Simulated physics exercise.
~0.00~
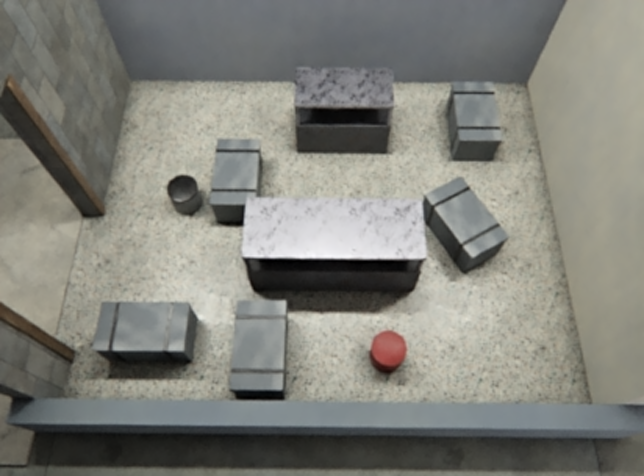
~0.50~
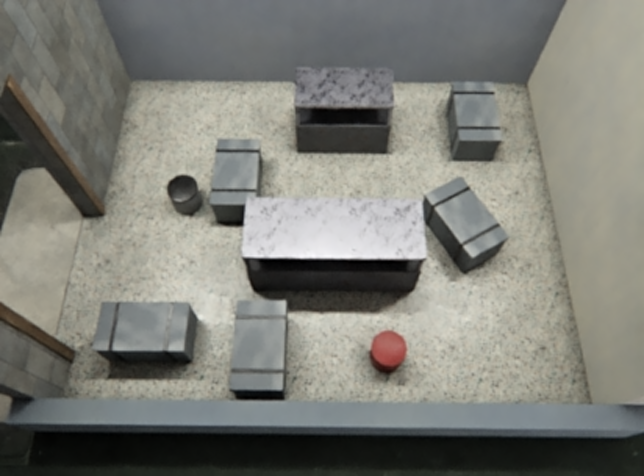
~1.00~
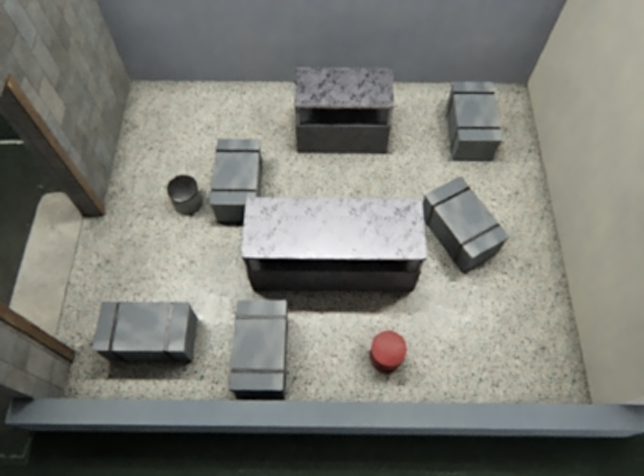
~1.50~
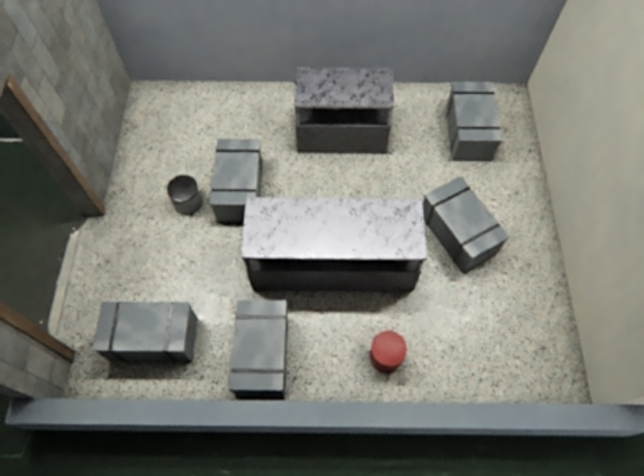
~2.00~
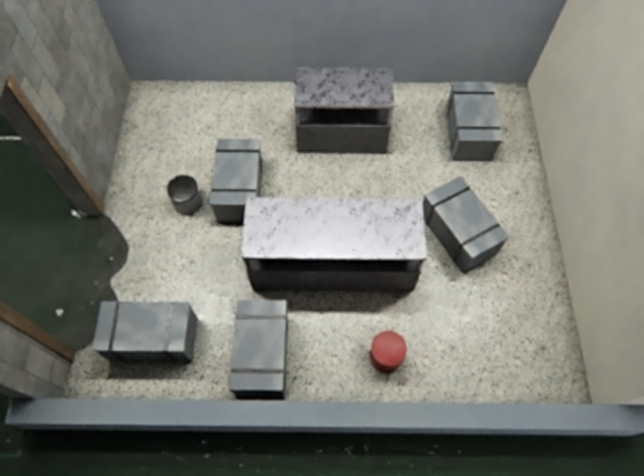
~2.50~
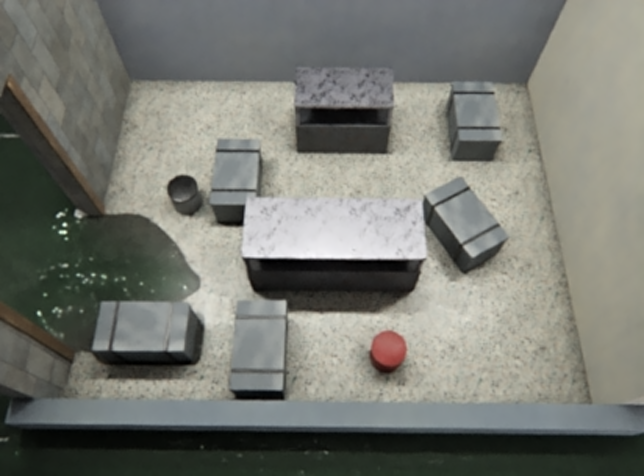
A long pale-topped counter stands in the middle of a walled, speckled-floor room seen from high above, with a smaller counter behind it and an opening on the left. Grey trunks lie around them, with a dark pail at left and a red one at front right. Dark water spreads outside, then enters through the opening and reaches around the lower-left trunk, while the camera stays still.
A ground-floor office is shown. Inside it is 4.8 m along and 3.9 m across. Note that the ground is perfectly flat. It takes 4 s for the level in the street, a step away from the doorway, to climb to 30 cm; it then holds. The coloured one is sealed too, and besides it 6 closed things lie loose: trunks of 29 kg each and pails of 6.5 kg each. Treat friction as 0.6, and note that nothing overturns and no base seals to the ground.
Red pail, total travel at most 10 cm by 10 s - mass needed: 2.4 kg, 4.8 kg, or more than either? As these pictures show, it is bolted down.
It is going to need more than either figure.
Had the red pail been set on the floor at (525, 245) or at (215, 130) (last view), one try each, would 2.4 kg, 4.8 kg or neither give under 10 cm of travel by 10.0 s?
The first try gives failure with both; the second gives failure with both.
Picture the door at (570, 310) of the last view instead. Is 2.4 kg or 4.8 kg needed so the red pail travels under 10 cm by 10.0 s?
Note: Neither mass keeps it.
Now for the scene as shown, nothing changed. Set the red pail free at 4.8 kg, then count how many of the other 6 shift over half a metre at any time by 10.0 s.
6 in all.
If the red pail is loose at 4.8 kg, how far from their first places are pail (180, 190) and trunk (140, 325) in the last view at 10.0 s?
They've ended up 50 cm and 350 cm away, in that order.
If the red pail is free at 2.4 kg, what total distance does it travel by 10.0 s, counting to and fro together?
It would cover some 250 cm all told.
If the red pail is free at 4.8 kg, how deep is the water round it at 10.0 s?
Close to 18 cm deep.
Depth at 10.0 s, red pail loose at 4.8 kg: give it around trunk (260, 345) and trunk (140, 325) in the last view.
Depth approx. 18 cm / 16 cm.
After 3.5 s the red pail would be 0 cm from its start with 2.4 kg and 0 cm from its start with 4.8 kg; 0 cm of water round it then.
After 4.5 s the red pail would be 0 cm from its start with 2.4 kg and 0 cm from its start with 4.8 kg; 2 cm of water round it then.
After 7.0 s the red pail would be 170 cm from its start with 2.4 kg and 160 cm from its start with 4.8 kg; 19 cm of water round it then.
After 10.0 s the red pail would be 170 cm from its start with 2.4 kg and 213 cm from its start with 4.8 kg; 18 cm of water round it then.
